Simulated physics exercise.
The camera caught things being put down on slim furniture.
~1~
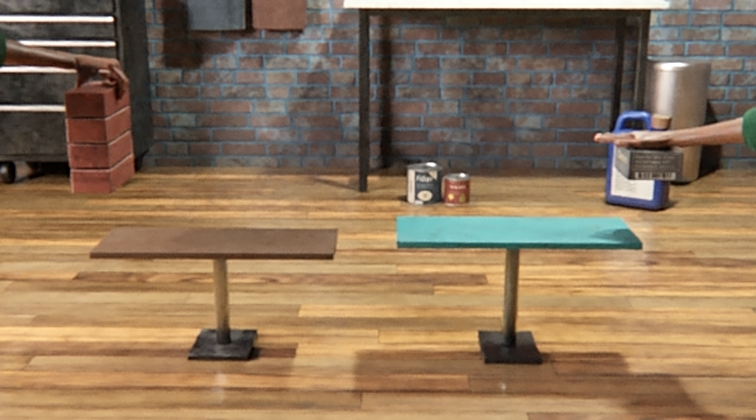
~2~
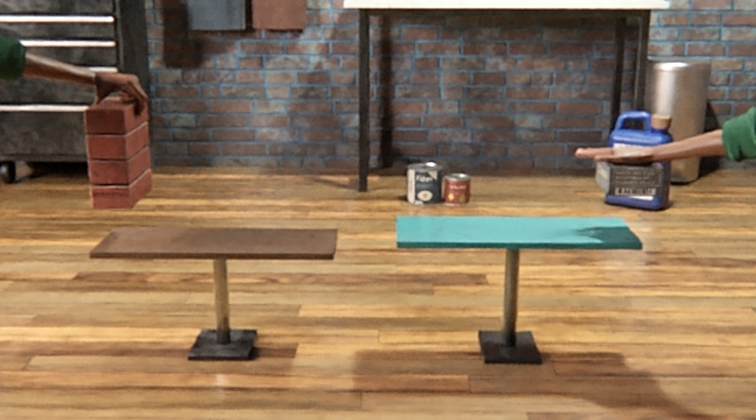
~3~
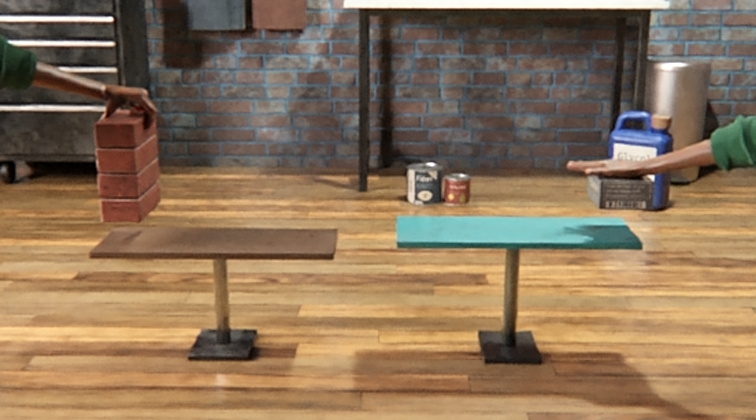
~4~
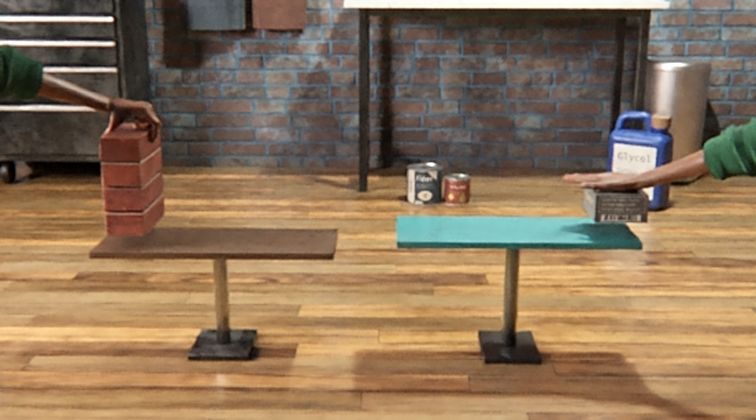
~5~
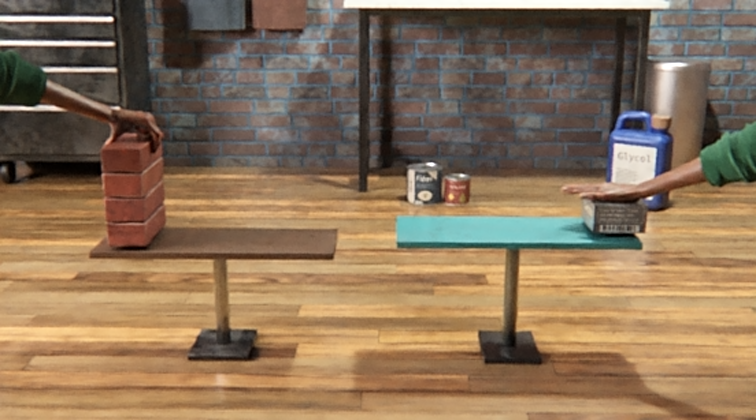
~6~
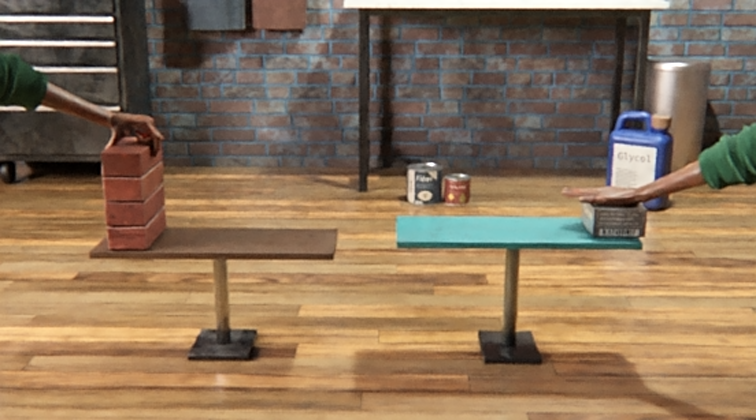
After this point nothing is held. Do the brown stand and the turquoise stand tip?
The brown stand overbalances, the turquoise stand holds firm.
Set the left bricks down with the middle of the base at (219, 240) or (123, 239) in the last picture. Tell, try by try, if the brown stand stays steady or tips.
First try: It remains upright. Second try: It tumbles.
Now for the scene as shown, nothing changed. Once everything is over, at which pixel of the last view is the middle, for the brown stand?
Its middle finishes close to (124, 260) in the last view.
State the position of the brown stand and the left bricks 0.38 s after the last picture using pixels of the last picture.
Roughly (178, 240) and (83, 219).
Then, 0.38 s on from there, brown stand turned 20° from its first pose near (178, 240); turquoise stand at rest near (514, 233).
In the end, the brown stand tips up, near (124, 260); the turquoise stand stays flat on its feet, near (514, 233).
